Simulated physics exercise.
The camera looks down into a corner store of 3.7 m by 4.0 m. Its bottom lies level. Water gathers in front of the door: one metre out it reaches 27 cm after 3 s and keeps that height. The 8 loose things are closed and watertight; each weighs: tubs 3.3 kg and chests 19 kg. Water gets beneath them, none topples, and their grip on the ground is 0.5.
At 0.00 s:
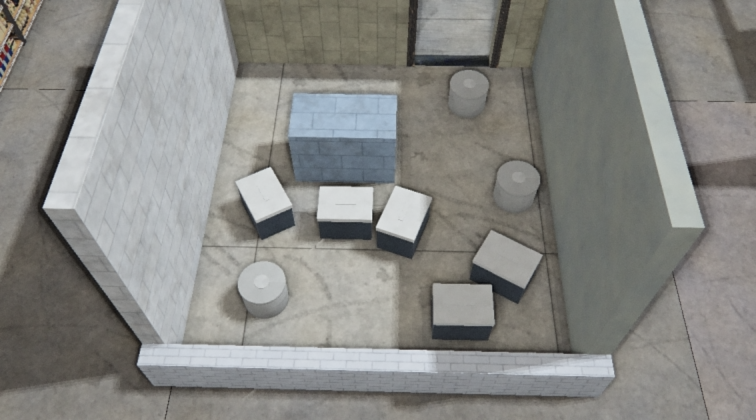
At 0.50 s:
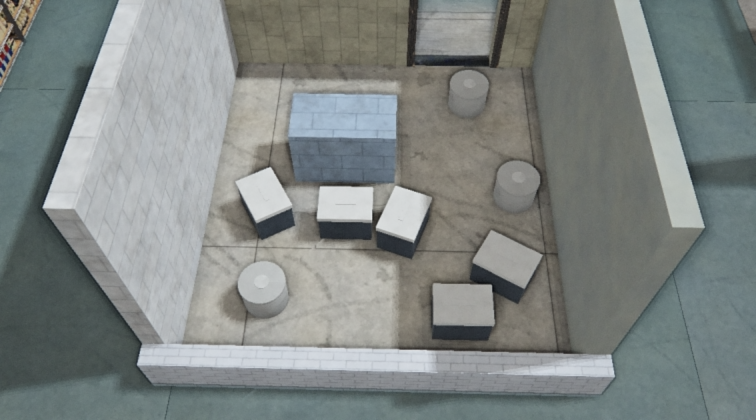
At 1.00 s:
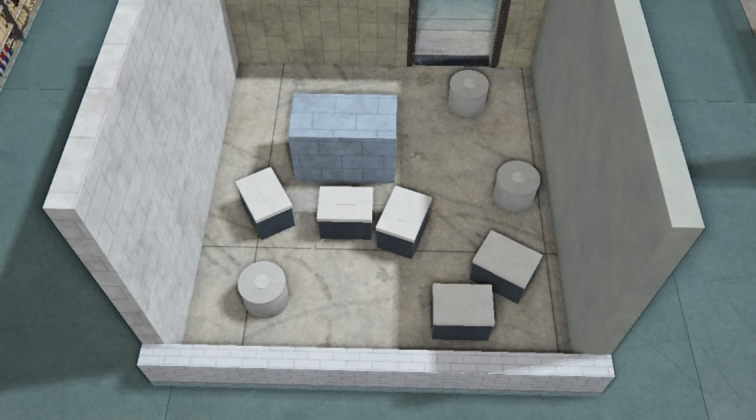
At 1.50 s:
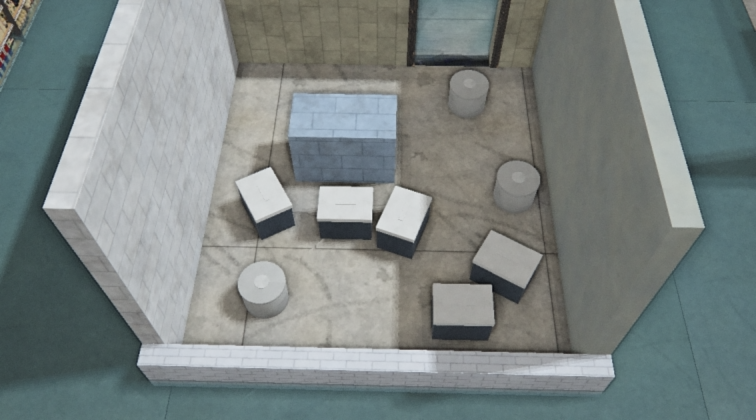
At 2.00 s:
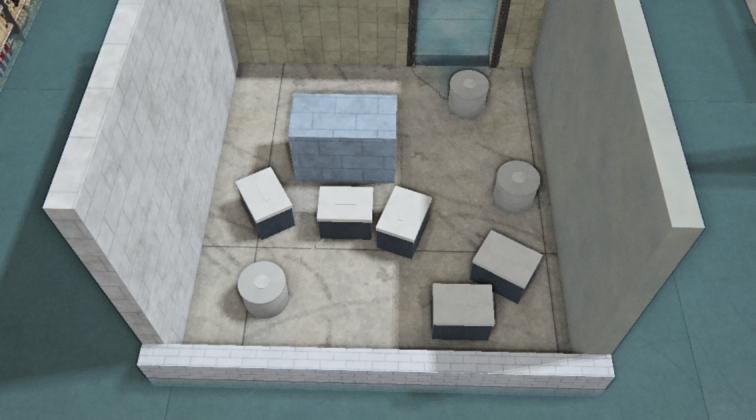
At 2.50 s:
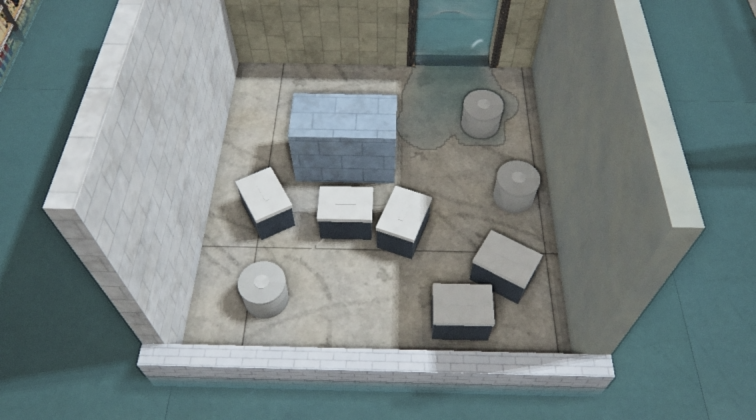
A small walled store with a bare, stained floor and a doorway in its far wall is seen from above. A blue block stands near the back, with five pale-topped chests and three round grey tubs spread around it. Teal water covers the ground outside and rises behind the door, then spreads inside as the tub nearest the doorway shifts slightly forward and right, while the camera stays still.
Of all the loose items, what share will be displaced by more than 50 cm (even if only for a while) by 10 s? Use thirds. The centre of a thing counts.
That comes to two thirds or more.
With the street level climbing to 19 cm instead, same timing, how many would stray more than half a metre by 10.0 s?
Then 5.
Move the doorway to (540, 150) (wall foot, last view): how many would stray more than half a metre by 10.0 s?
In that case 5 of them.
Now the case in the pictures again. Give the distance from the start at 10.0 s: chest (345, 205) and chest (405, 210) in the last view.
In turn: 0 cm, 120 cm.
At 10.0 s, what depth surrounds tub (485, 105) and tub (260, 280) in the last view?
About 13 and 9 cm.
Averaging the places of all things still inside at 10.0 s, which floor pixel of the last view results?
Near (333, 248).
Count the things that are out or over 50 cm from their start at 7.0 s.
By then 5.
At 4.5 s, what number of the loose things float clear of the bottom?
2 of them.
After 3.5 s 1 of 8 are over 50 cm from their spots; 1 afloat.
After 4.5 s 2 of 8 are over 50 cm from their spots; 2 afloat.
After 7.0 s 5 of 8 are over 50 cm from their spots; 5 afloat.
After 10.0 s 6 of 8 are over 50 cm from their spots, and 6 have been at some point; 7 afloat.
